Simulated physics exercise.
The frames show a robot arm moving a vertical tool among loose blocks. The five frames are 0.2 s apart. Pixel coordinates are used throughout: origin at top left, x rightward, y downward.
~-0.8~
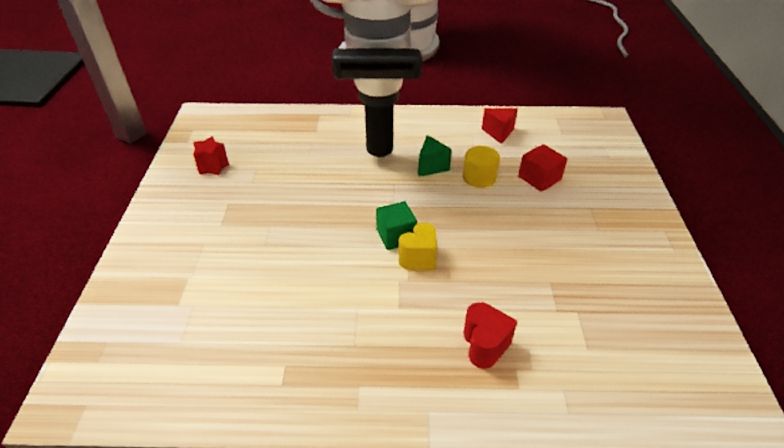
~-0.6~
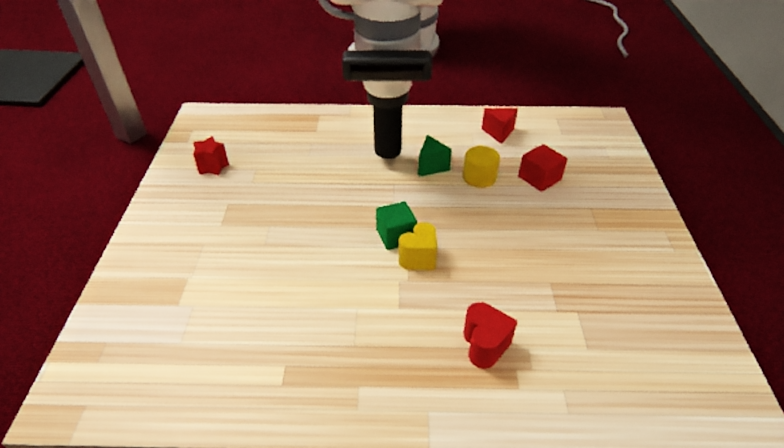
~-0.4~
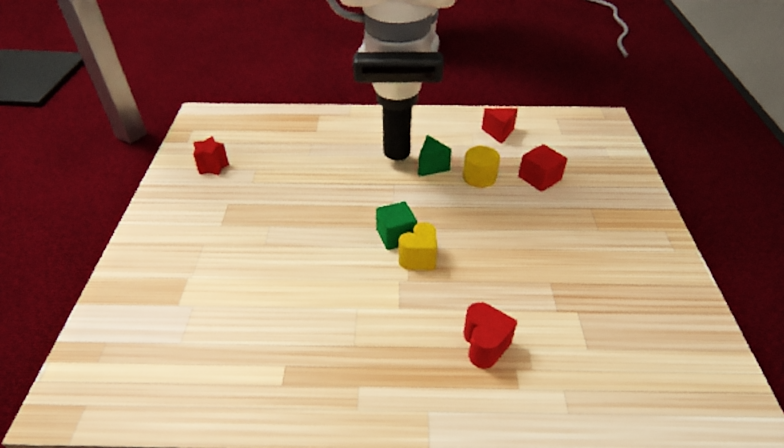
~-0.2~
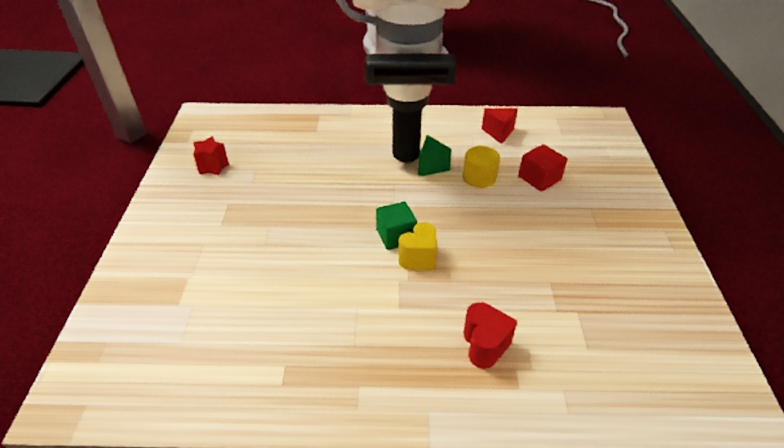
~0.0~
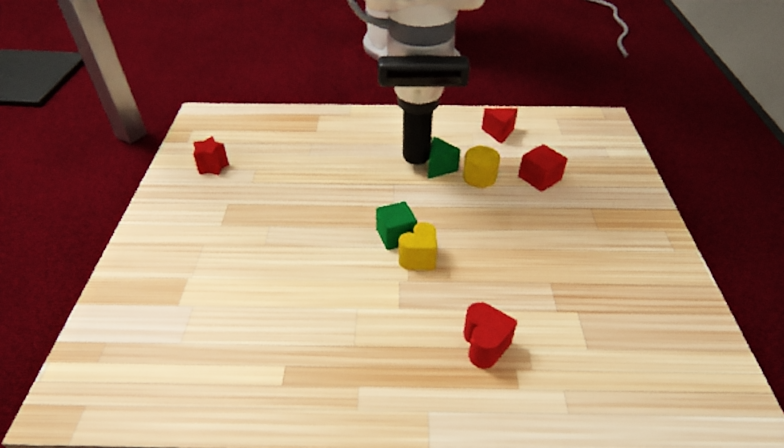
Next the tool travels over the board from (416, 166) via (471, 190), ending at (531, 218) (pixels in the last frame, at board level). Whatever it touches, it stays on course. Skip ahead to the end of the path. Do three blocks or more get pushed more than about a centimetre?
I believe not.
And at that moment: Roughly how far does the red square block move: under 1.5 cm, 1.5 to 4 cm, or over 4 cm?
Below 1.5 cm.
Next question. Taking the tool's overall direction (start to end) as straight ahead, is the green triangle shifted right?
Going by the path, no.
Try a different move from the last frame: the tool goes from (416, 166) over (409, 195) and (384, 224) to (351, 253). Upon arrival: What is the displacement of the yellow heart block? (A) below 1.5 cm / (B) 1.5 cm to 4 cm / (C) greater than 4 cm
A.
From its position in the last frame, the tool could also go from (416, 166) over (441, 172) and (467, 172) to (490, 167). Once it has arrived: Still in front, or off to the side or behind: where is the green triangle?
Expect to find it ahead of the tool.
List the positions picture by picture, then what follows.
In the first picture, tool's lower end at (380, 150); green triangle at (433, 146); yellow disc at (483, 155); red square block at (545, 156).
In the second picture, tool at (388, 152); blocks still.
In the third picture, tool at (397, 153); blocks still.
In the fourth picture, tool at (406, 155); blocks still.
In the fifth picture, tool at (416, 157); green triangle at (442, 147); yellow disc at (483, 155); red square block at (545, 156).
The first path, step by step. One third of the way, tool at (455, 173); green triangle at (469, 147), turned 50° anticlockwise; yellow disc at (497, 155).
Two thirds of the way, tool at (493, 190); green triangle at (470, 147), turned 60° anticlockwise; yellow disc at (498, 155).
At the end, tool at (533, 209); green triangle at (470, 147), turned 60° anticlockwise; yellow disc at (498, 155); red square block still.
